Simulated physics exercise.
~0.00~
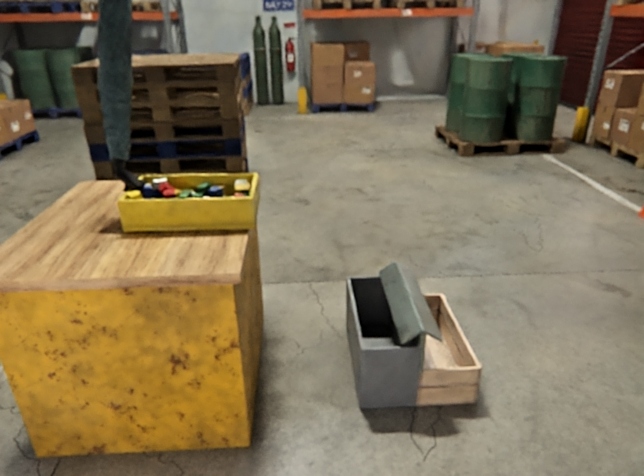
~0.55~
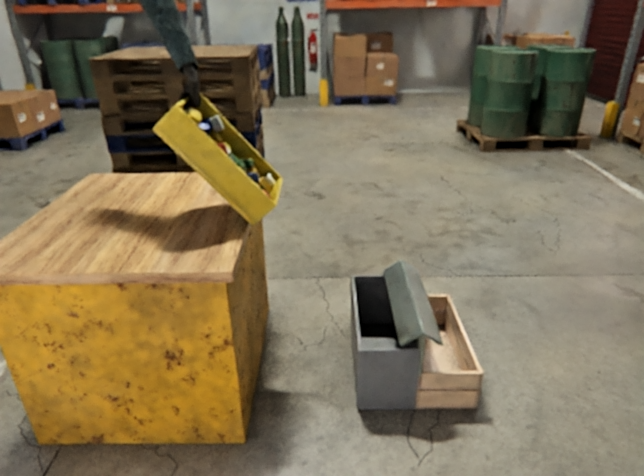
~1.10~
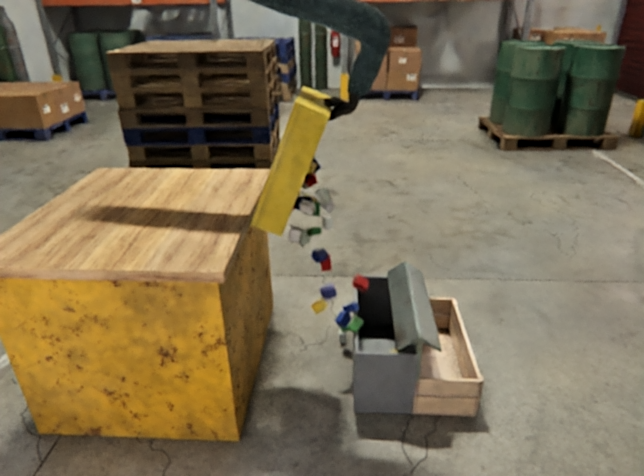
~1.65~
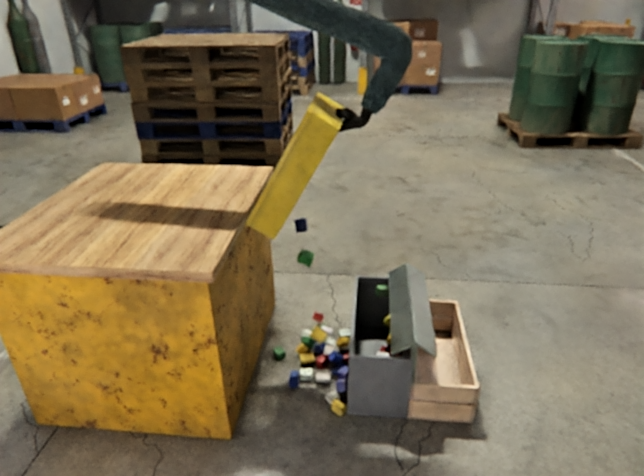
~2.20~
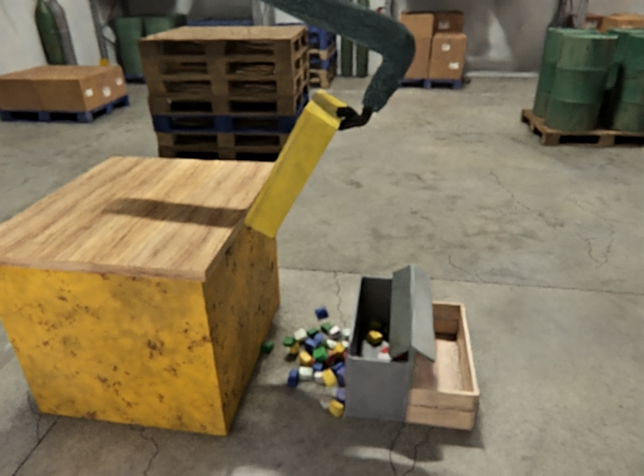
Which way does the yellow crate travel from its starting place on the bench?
The yellow crate moves to the right, towards the edge of the bench nearest the grey box.
